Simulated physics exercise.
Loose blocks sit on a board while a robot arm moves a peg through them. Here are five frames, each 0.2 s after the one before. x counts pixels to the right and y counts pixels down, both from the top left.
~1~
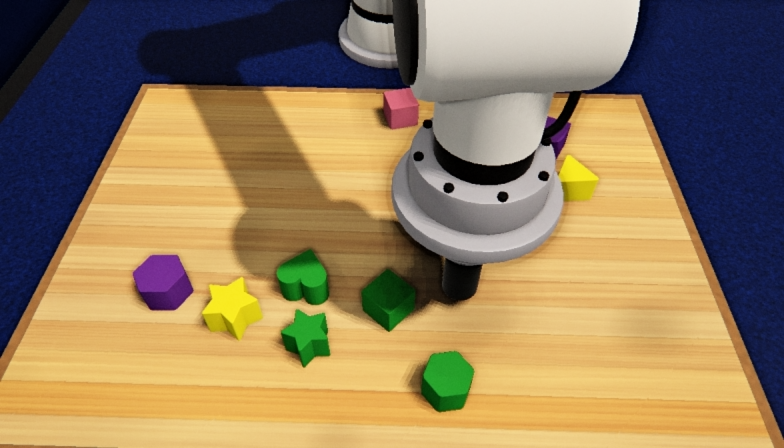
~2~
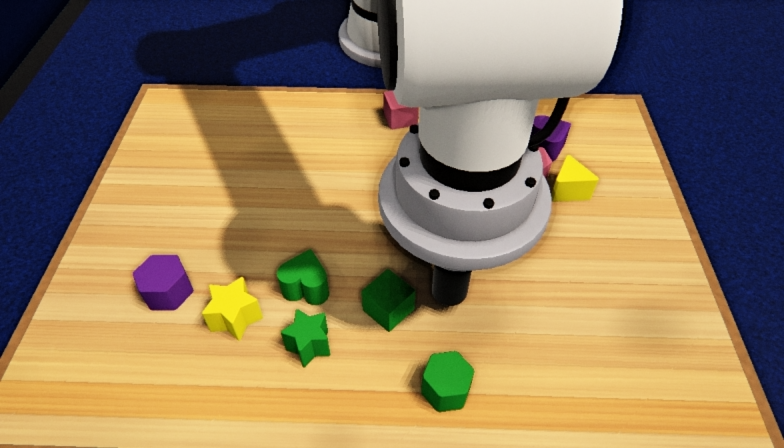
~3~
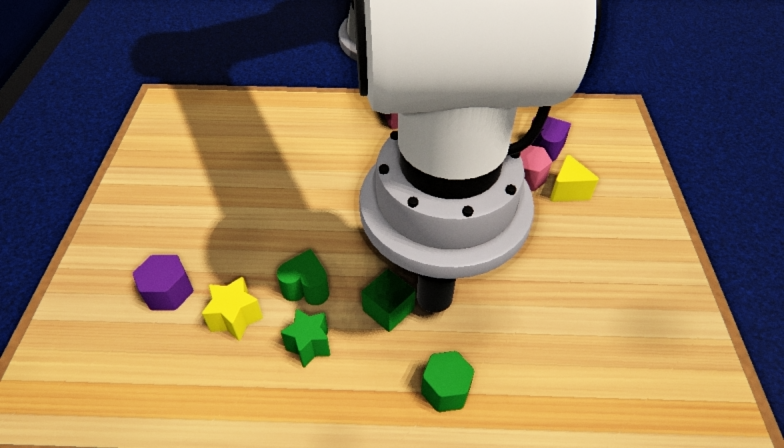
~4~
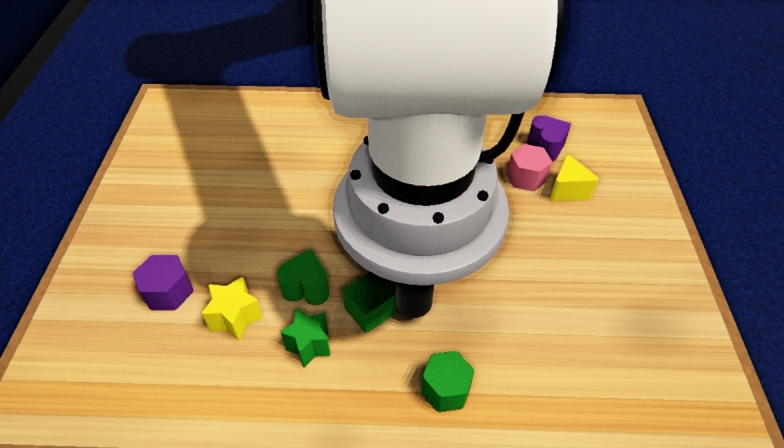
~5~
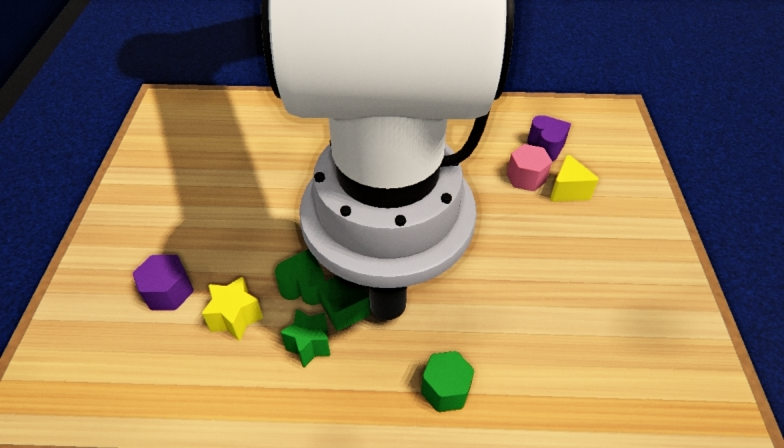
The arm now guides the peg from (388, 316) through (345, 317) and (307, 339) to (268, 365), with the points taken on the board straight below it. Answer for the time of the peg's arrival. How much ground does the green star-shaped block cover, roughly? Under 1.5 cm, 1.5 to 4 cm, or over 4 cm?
It will fall in the top band, over 4 cm.
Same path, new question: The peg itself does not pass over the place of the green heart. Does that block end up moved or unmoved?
That block gets shifted.
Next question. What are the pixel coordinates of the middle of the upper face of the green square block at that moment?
My estimate: (261, 305).
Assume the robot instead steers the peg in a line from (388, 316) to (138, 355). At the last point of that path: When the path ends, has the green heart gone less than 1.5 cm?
I'd say no.
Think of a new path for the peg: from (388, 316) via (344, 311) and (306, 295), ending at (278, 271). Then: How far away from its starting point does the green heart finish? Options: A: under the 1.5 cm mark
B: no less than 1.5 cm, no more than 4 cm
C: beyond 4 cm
Option C.
What follows on the original path. One third of the way, peg at (343, 306); green heart at (281, 263), turned 60° clockwise; green star-shaped block at (286, 339), turned 45° anticlockwise; green square block at (297, 293).
Two thirds of the way, peg at (304, 329); yellow star-shaped block at (222, 298); green heart at (276, 262), turned 80° clockwise; green star-shaped block at (277, 347), turned 45° anticlockwise; green square block at (269, 300), turned 40° clockwise.
At the end, peg at (264, 355); yellow star-shaped block at (220, 297); green heart at (277, 262), turned 80° clockwise; green star-shaped block at (239, 378), turned 55° anticlockwise; green square block at (261, 305), turned 75° clockwise.
